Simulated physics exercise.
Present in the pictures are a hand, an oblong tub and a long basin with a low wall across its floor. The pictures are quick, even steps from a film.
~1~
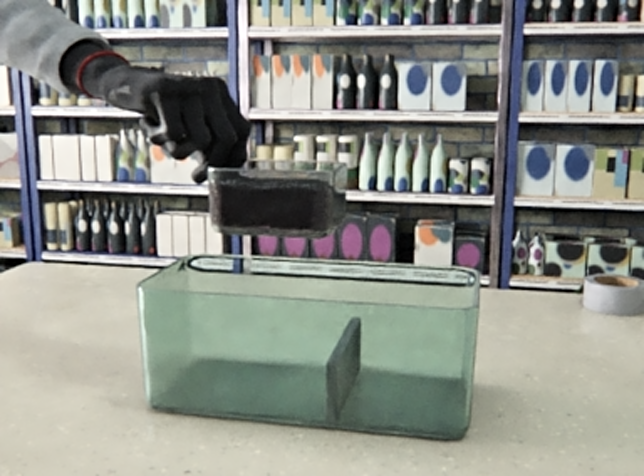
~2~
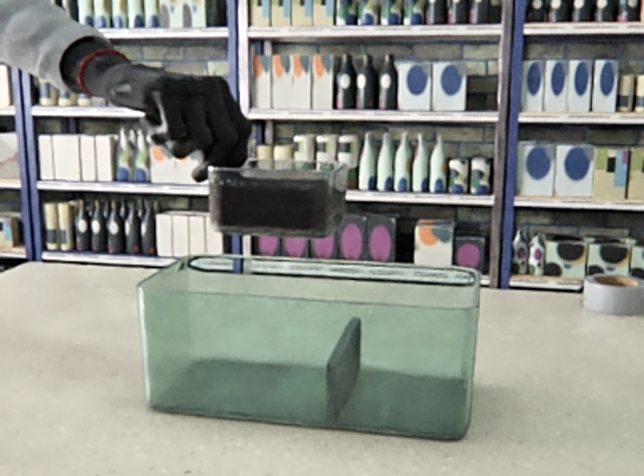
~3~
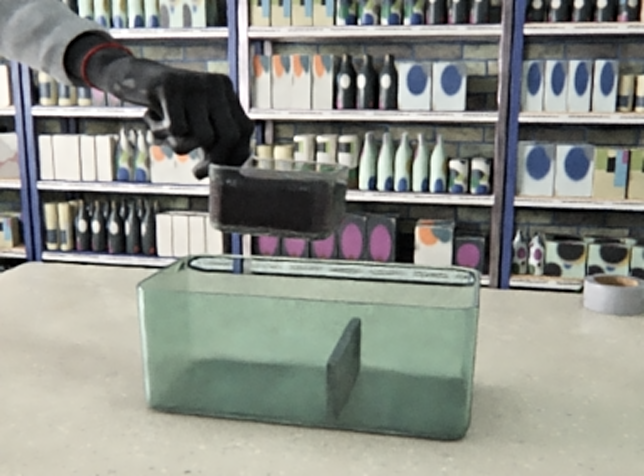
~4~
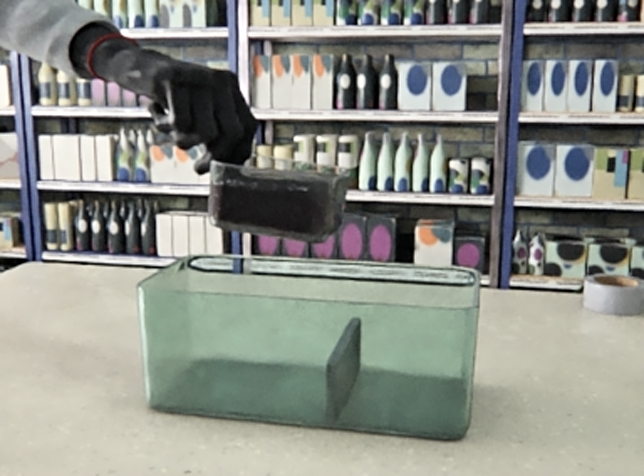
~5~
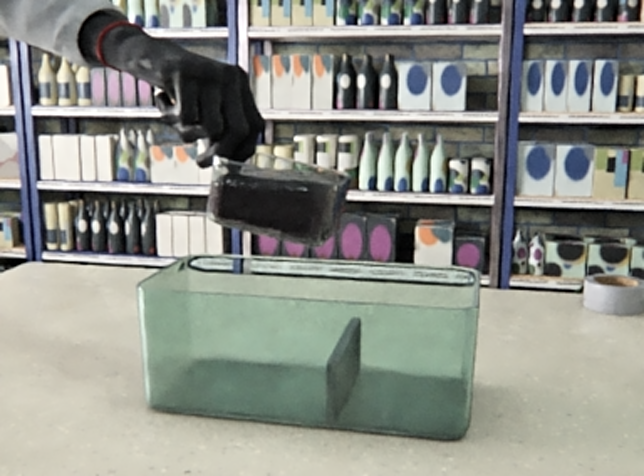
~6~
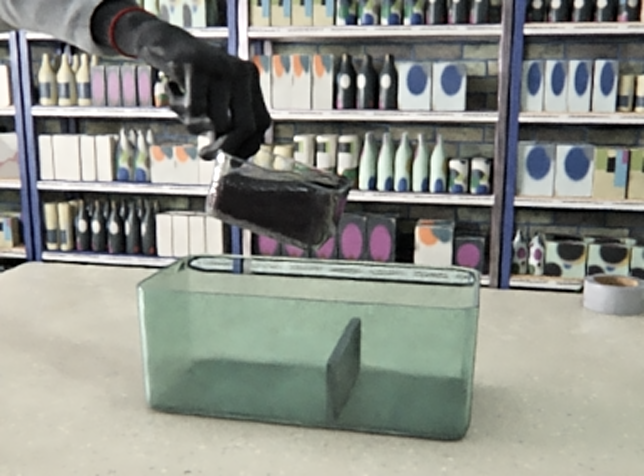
In the video, a black-gloved hand holds a small oblong tub of dark liquid above a long, greenish clear basin with a low wall across its floor, then gradually tilts the tub down to the right.
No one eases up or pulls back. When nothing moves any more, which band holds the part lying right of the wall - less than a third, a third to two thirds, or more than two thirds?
It falls in the band more than two thirds.
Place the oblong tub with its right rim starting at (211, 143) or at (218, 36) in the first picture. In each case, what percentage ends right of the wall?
First try 0 %, second try 0 %.
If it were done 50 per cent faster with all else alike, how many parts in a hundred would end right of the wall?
Result: Roughly 80 %.
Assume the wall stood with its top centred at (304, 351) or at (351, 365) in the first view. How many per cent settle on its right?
That'd be about 95 percent for the first and about 75 percent for the other.
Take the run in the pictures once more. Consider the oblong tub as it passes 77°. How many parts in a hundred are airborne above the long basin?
About 25 per cent.
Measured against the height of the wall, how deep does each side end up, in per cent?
Near 0 on the left, 40 on the right.
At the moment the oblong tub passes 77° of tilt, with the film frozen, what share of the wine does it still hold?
Around 30 in a hundred has not poured out yet.
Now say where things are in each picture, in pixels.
In the first frame, it leans 0°; its right rim is at (340, 169); the wine meets the walls at (225, 174) and (339, 177); the long basin's rim runs from (163, 271) to (478, 290); the wall's top is at (345, 340).
In the second frame, it leans 1°; its right rim is at (340, 170); the wine meets the walls at (226, 174) and (340, 177).
In the third frame, it leans 3°; its right rim is at (341, 172); the wine meets the walls at (226, 173) and (340, 178).
In the fourth frame, it leans 6°; its right rim is at (342, 176); the wine meets the walls at (227, 173) and (341, 179).
In the fifth frame, it leans 11°; its right rim is at (344, 182); the wine meets the walls at (228, 173) and (344, 180).
In the sixth frame, it leans 17°; its right rim is at (345, 189); the wine meets the walls at (228, 175) and (346, 182); 1 per cent is over the edge.
A moment on, the oblong tub is tipped on its side and 30 per cent is still to pour, 0 is left of the wall and 43 right of it.
Next, the oblong tub is tipped right over and 4 per cent is still to pour, 11 is left of the wall and 83 right of it.
Then the oblong tub is tipped right over and 0 per cent is still to pour, 16 is left of the wall and 84 right of it.
Later the oblong tub is tipped right over and 0 per cent is still to pour, 16 is left of the wall and 83 right of it.
Finally, 16 per cent lies left of the wall, 84 right of it and 0 outside.
